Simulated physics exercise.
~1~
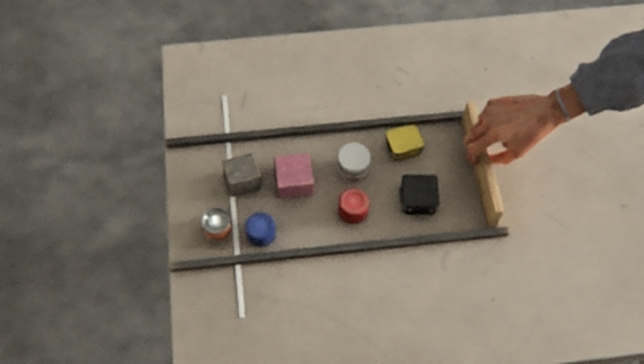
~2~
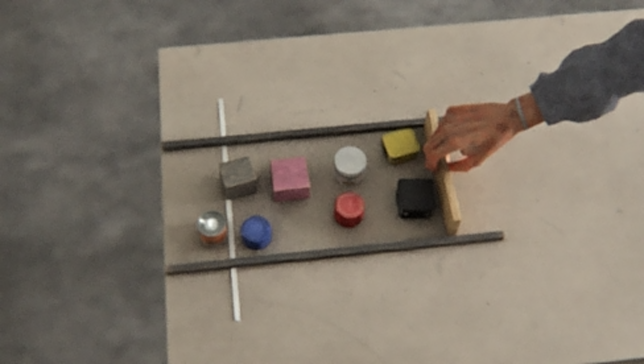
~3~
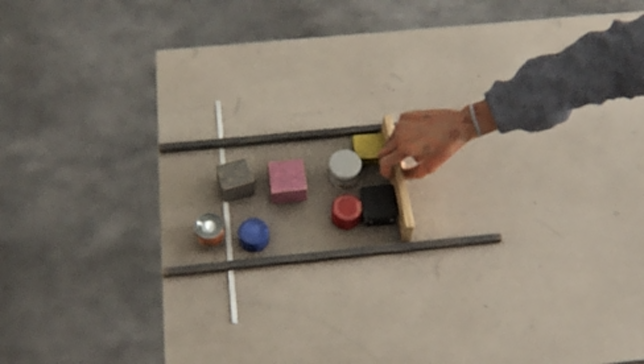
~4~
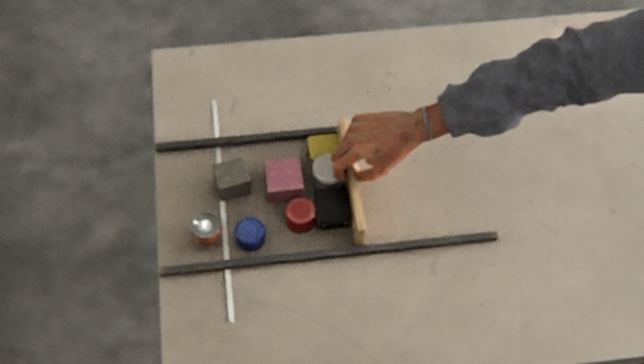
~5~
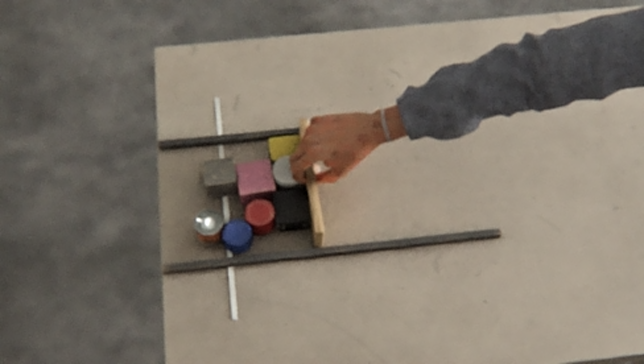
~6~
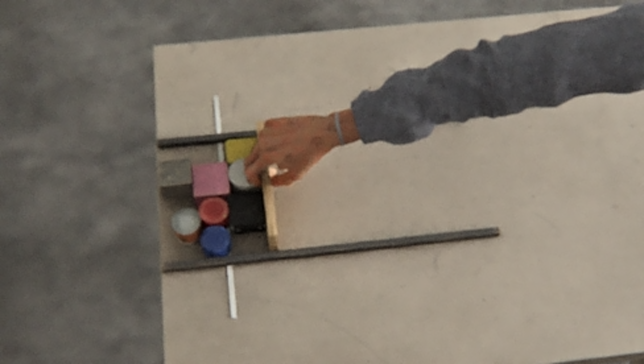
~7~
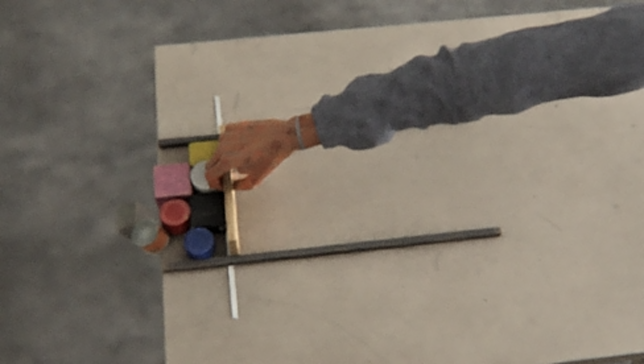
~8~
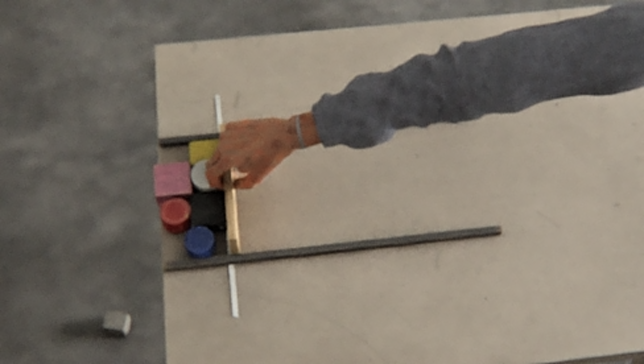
At the start, a hand holds an upright wooden board at the right of a channel between two dark rails, with small blocks and round pieces scattered toward the table's left edge and a strip of white tape lying across. The hand slides the board left, and it gathers the black and yellow pieces, then the white and red ones. The bunched group pushes the pink, blue, grey and orange pieces along toward the edge. The grey block and the orange pot go over the end. The board stops at the tape, with the pink block and the others still on the table.
